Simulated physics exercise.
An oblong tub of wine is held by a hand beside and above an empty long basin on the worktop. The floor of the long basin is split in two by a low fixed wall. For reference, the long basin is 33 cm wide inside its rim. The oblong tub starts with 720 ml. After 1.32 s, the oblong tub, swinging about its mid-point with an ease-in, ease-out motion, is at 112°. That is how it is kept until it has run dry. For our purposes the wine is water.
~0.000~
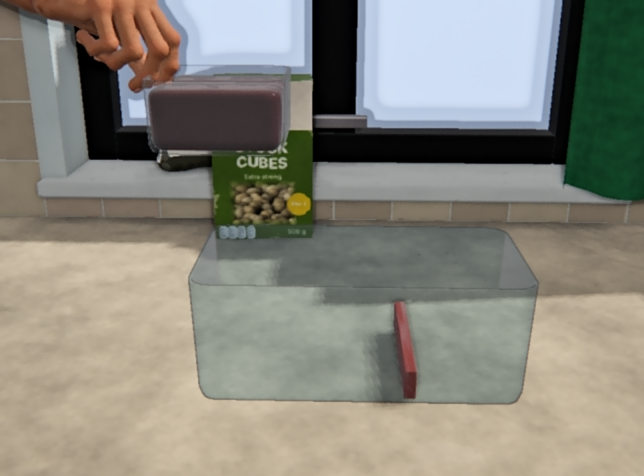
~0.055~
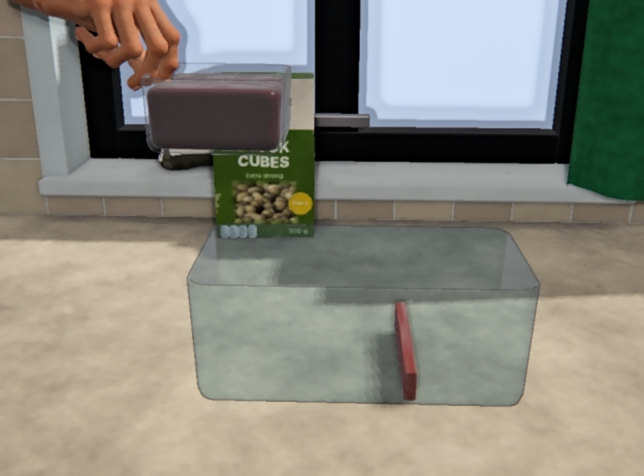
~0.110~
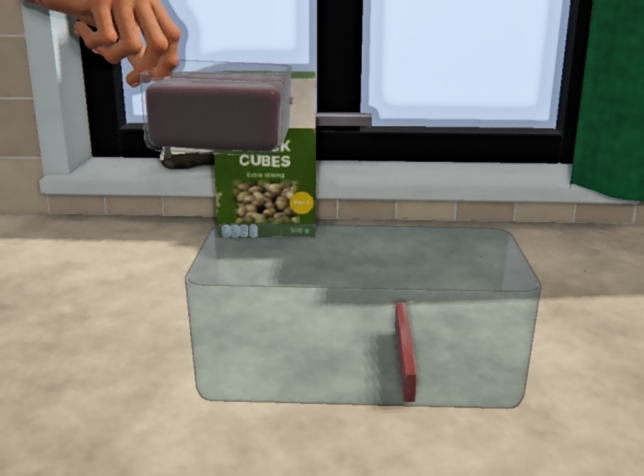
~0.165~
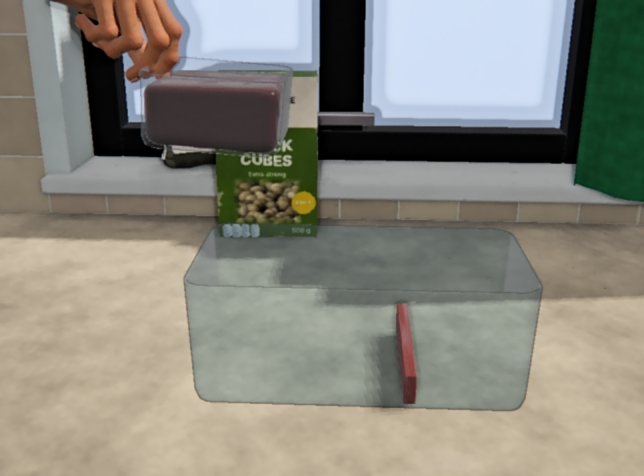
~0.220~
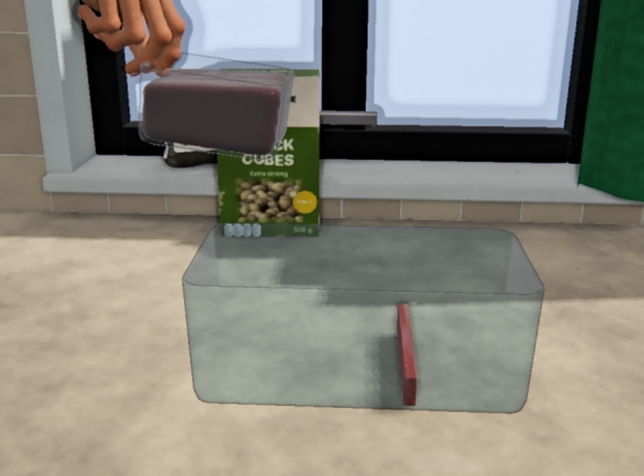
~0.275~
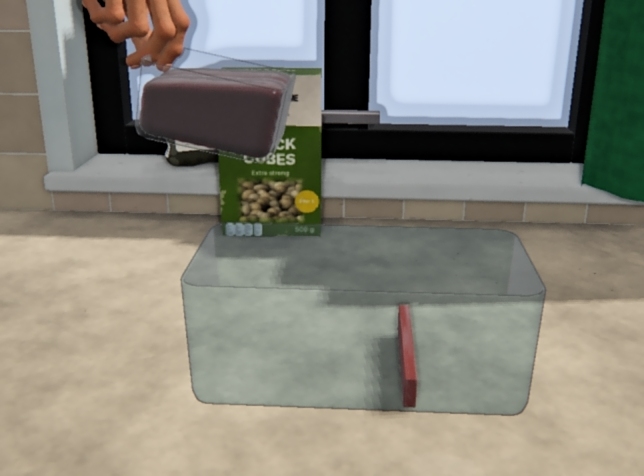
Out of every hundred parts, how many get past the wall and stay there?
About 11 out of 100.
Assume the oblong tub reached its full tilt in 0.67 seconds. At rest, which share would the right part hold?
In that case, some 15 percent.
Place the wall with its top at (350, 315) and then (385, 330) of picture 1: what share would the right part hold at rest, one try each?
In order, 65 and 25 per cent.
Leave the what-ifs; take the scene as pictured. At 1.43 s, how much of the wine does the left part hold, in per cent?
Roughly 90 in a hundred.
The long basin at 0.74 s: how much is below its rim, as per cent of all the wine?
Around 20 percent.
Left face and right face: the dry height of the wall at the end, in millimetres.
Noted: Left near 12 mm, right near 28 mm.
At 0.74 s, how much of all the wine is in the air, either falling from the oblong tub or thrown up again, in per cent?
Around 36 in a hundred.
After 0.74 s the tilt is 66° and 44 per cent is still to pour, 21 is left of the wall and 0 right of it.
After 1.08 s the tilt is 103° and 7 per cent is still to pour, 79 is left of the wall and 6 right of it.
After 1.43 s the tilt is 112° and 0 per cent is still to pour, 90 is left of the wall and 9 right of it.
After 1.82 s the tilt is 112° and 0 per cent is still to pour, 88 is left of the wall and 11 right of it.
In the end 88 per cent lies left of the wall, 11 right of it and 1 outside.
